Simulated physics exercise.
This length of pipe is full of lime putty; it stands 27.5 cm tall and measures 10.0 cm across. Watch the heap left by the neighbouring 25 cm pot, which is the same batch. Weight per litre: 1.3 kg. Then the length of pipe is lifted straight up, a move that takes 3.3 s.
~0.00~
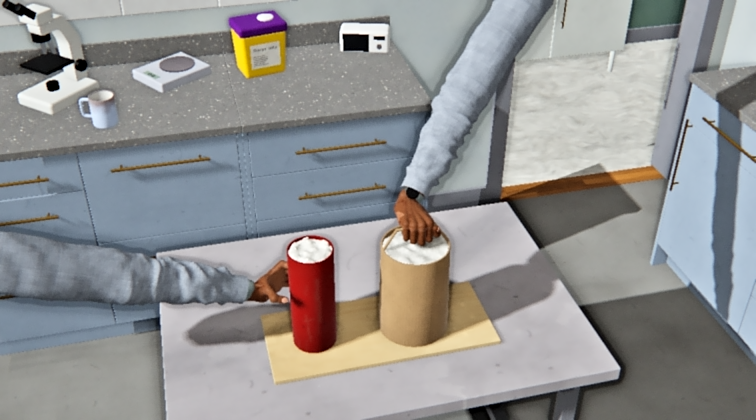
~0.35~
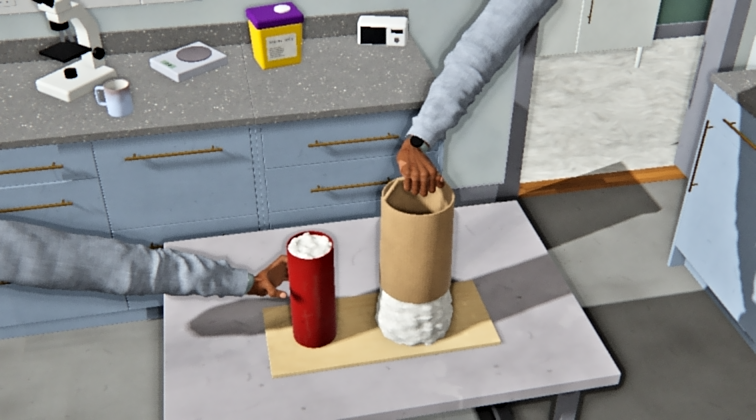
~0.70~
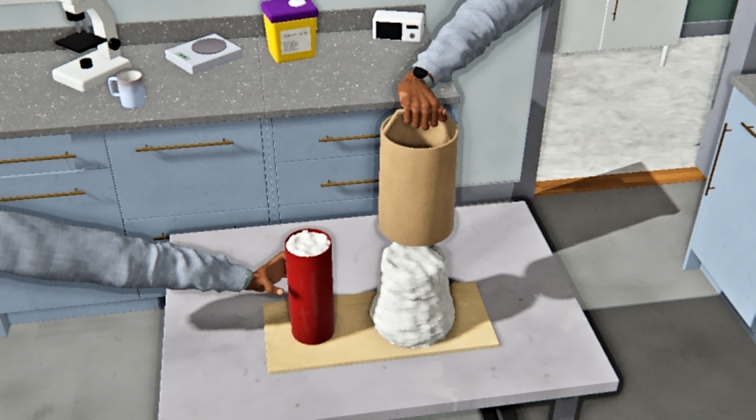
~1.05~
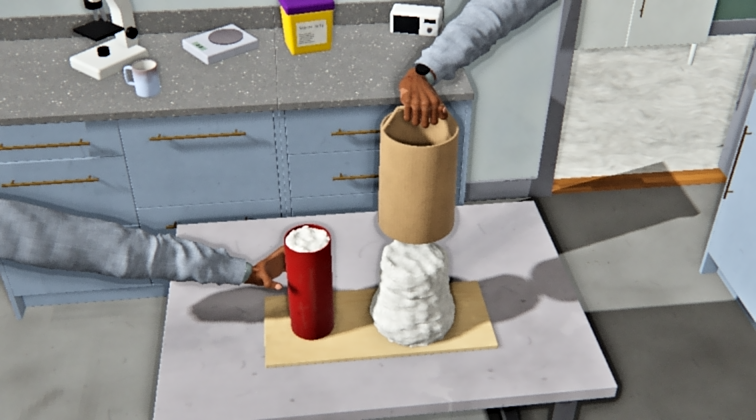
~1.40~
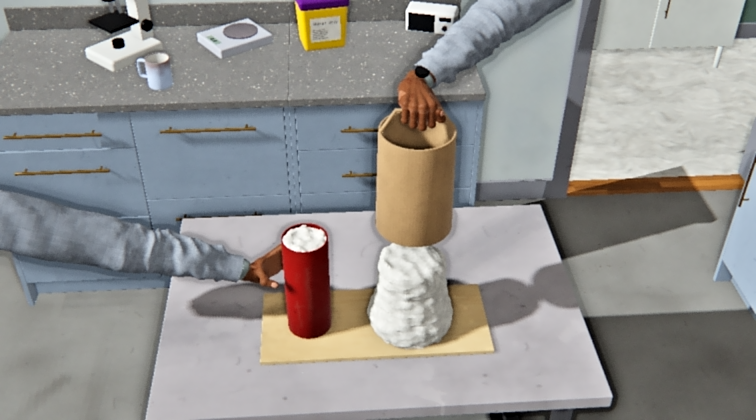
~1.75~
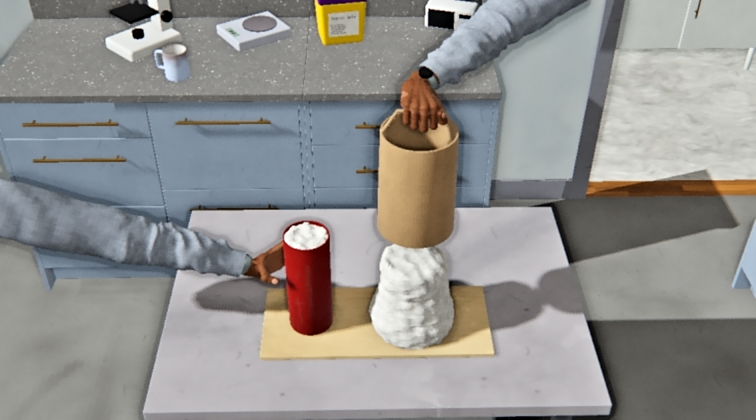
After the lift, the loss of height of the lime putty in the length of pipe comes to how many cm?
About 6 cm.
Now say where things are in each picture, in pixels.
The first picture shows middle of the pot's mouth at (416, 245), still down; middle of the length of pipe's top at (310, 250), not yet moved.
The second picture shows middle of the pot's mouth at (418, 196), raised 13 cm; middle of the length of pipe's top at (310, 246), not yet moved.
The third picture shows middle of the pot's mouth at (419, 130), raised 31 cm; the heap from the pot 21 cm high and 20 cm wide, top at (415, 256); middle of the length of pipe's top at (308, 243), not yet moved.
The fourth picture shows middle of the pot's mouth at (420, 128), raised 31 cm; the heap from the pot 21 cm high and 20 cm wide, top at (415, 255); middle of the length of pipe's top at (307, 239), not yet moved.
The fifth picture shows middle of the pot's mouth at (417, 131), raised 31 cm; the heap from the pot 21 cm high and 20 cm wide, top at (412, 258); middle of the length of pipe's top at (305, 239), not yet moved.
The sixth picture shows middle of the pot's mouth at (419, 132), raised 31 cm; the heap from the pot 21 cm high and 20 cm wide, top at (414, 258); middle of the length of pipe's top at (306, 236), not yet moved.
By 2.6 s, the length of pipe is up 6.7 cm; the lime putty has come down 0.2 cm to 27 cm and is 10 cm wide.
By 3.4 s, the length of pipe is up 17 cm; the lime putty has come down 3.4 cm to 24 cm and is 13 cm wide.
By 4.2 s, the length of pipe is up 28 cm; the lime putty has come down 5.8 cm to 22 cm and is 14 cm wide.
By 5.2 s, the length of pipe is clear; the lime putty has come down 6.0 cm to 21 cm and is 15 cm wide.
By 5.7 s, at rest, the length of pipe is clear; the lime putty has come down 6.1 cm to 21 cm and is 15 cm wide.
